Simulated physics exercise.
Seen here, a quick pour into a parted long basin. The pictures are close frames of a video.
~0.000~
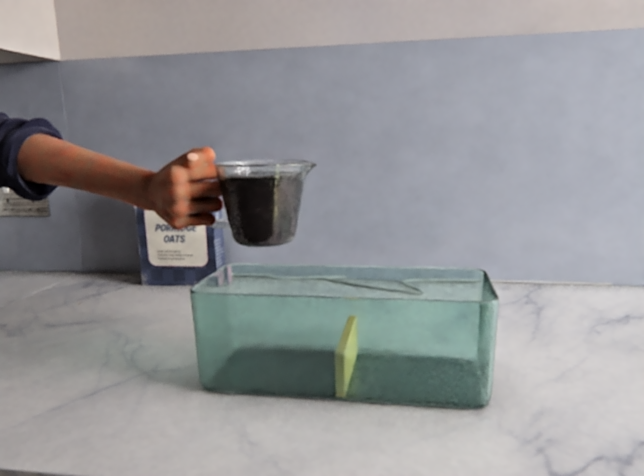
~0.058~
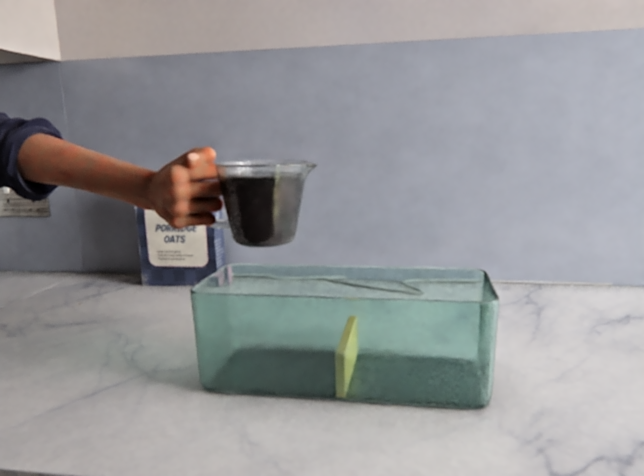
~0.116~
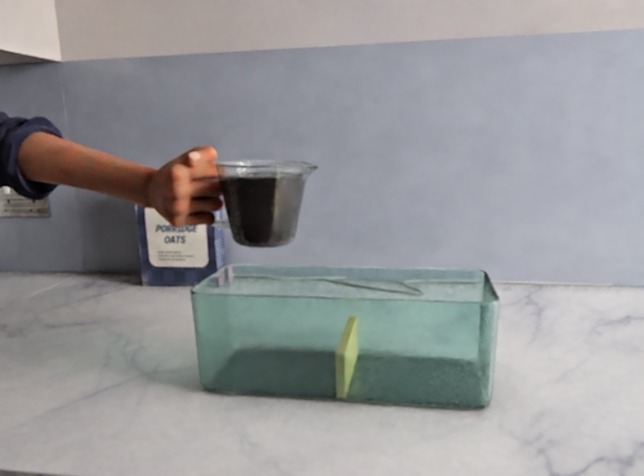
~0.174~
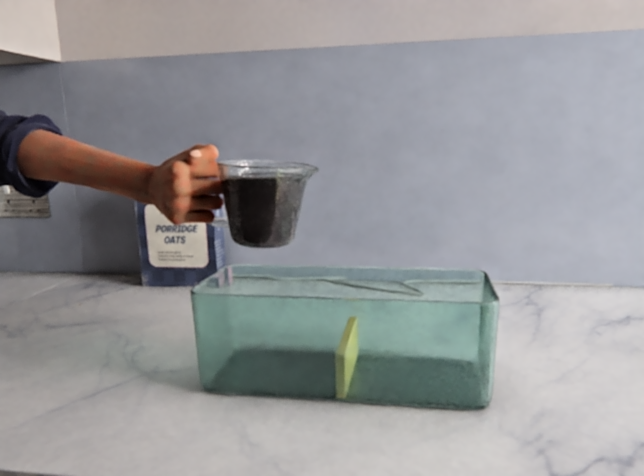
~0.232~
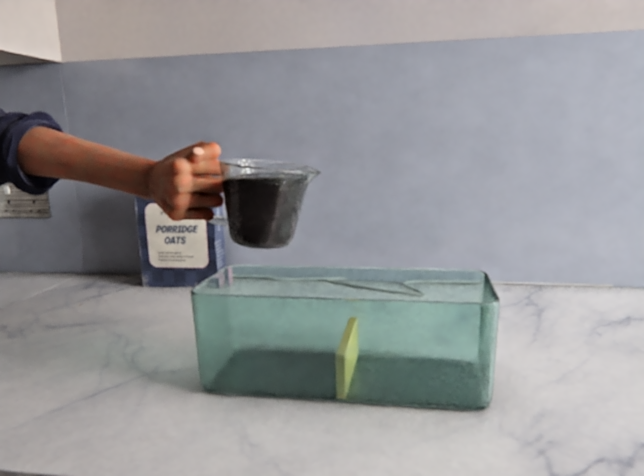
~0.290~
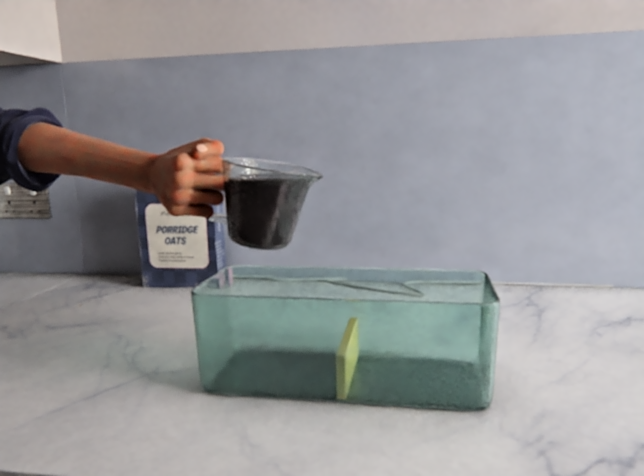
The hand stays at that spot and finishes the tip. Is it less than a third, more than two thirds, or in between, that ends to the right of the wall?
In the end over two thirds is right of the wall.
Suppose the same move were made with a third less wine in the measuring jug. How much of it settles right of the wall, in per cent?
Roughly 65 in a hundred.
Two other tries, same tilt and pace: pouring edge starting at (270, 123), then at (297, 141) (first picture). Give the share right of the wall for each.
About 15 and 60 per cent.
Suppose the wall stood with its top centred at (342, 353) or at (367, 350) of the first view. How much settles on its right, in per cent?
The first gives 85 %, the second 55 %.
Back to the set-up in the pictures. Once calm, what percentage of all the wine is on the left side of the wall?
Close to 20 per cent.
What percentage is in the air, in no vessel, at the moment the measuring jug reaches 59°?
Close to 15 per cent.
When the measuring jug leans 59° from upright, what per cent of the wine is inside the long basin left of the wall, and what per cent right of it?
Some 0 per cent left and 15 right.
A moment on, the measuring jug is tipped part way and 72 per cent is still to pour, 0 is left of the wall and 13 right of it.
Next, the measuring jug is tipped on its side and 15 per cent is still to pour, 7 is left of the wall and 69 right of it.
Then the measuring jug is tipped right over and 0 per cent is still to pour, 21 is left of the wall and 78 right of it.
Later the measuring jug is tipped right over and 0 per cent is still to pour, 21 is left of the wall and 78 right of it.
Finally, 21 per cent lies left of the wall, 78 right of it and 0 outside.
